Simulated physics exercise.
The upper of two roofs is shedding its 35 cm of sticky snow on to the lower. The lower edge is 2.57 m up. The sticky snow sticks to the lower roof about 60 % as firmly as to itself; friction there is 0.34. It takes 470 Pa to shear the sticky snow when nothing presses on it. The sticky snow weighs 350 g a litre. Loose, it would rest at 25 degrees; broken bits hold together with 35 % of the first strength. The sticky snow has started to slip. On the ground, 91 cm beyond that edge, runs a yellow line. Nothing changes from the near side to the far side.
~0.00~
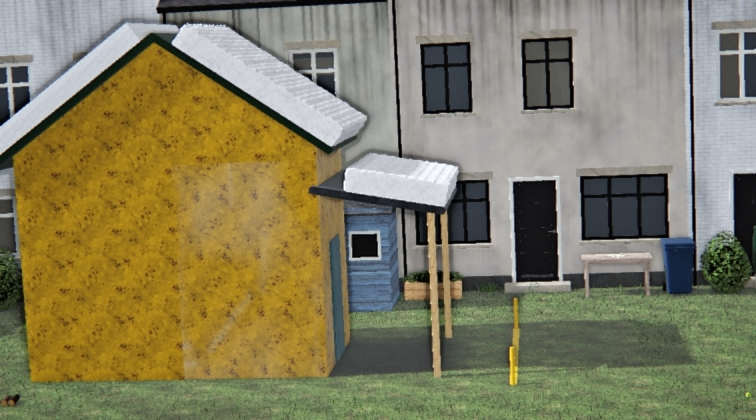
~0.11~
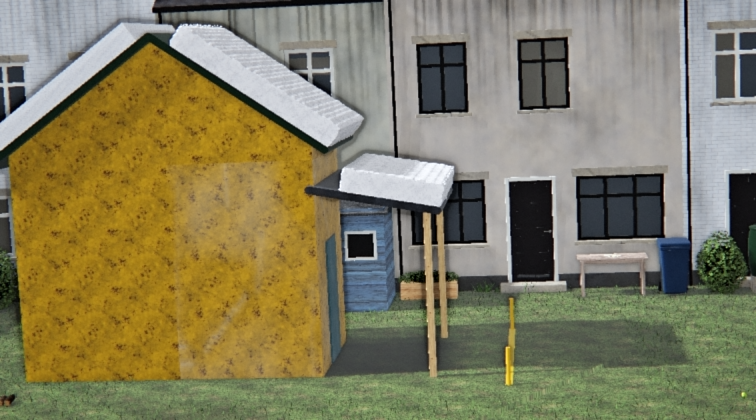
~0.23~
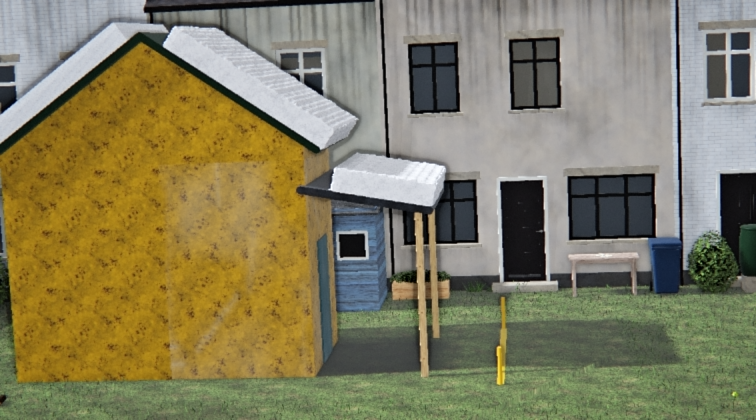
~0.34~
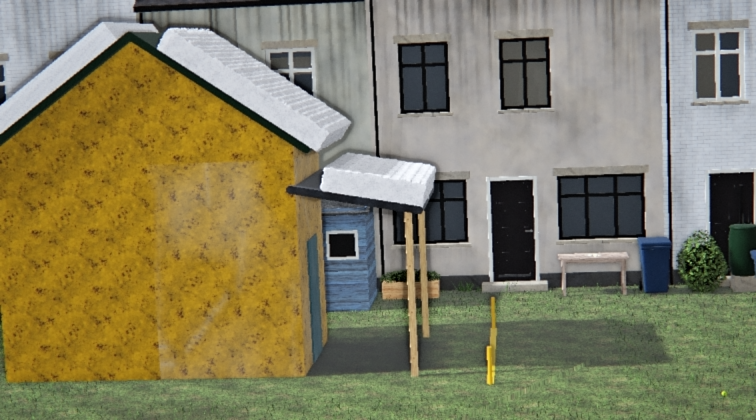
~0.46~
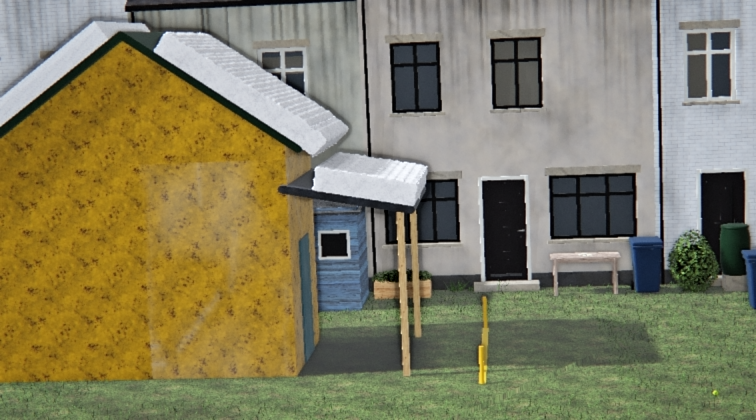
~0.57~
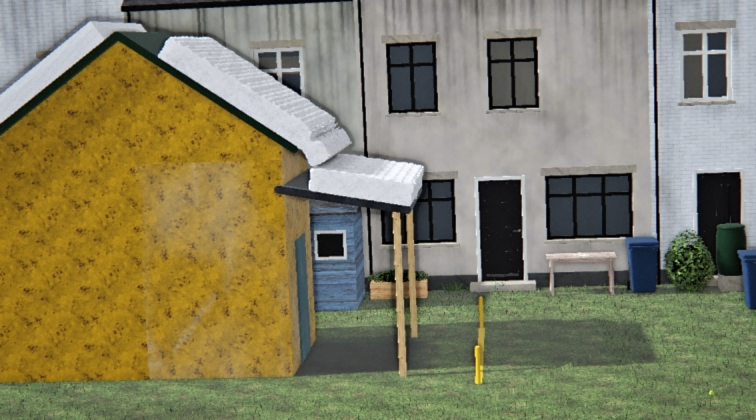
We see a mustard-yellow building with snow on its roof and on a lower porch roof, before a row of houses; as the view drifts right, the upper right-hand snow slides slowly down the slope, baring dark green near the ridge.
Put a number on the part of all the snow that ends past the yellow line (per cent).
Close to 28 per cent.
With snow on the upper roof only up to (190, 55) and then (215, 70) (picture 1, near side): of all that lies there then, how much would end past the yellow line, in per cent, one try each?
In that order: 20 %, 10 %.
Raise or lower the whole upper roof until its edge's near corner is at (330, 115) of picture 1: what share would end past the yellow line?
Then about 55 %.
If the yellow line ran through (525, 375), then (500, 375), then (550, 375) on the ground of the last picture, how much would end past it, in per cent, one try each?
In that order: 14 %, 20 %, 7 %.
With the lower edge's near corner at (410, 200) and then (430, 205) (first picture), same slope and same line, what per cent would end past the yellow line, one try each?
In turn about 45 %, 35 %.
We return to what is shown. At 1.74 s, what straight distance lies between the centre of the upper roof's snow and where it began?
About 2.2 m.
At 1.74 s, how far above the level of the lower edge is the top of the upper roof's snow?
Some 1.4 m.
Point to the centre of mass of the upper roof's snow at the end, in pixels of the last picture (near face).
Near (427, 268).
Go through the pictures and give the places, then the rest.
Leading edge of the sticky snow at (332, 120), in the first picture.
Leading edge of the sticky snow at (329, 121), its middle shifted 1.5 cm, in the second picture.
Leading edge of the sticky snow at (323, 122), its middle shifted 5.8 cm, 2 % of it past the upper edge, in one piece, in the third picture.
Leading edge of the sticky snow at (318, 138), its middle shifted 13 cm, 5 % of it past the upper edge, in one piece, in the fourth picture.
Leading edge of the sticky snow at (316, 135), its middle shifted 24 cm, 8 % of it past the upper edge, in one piece, in the fifth picture.
Leading edge of the sticky snow at (321, 148), its middle shifted 38 cm, 13 % of it past the upper edge, cracking, in the sixth picture.
After 1.10 s, none is below the lower edge and 0 % is past the line.
After 1.74 s, none is below the lower edge and 0 % is past the line.
After 2.37 s, 32 % is below the lower edge and 13 % is past the line.
After 3.00 s, 47 % is below the lower edge and 27 % is past the line.
After 4.40 s, at the end, 51 % is below the lower edge and 28 % is past the line.
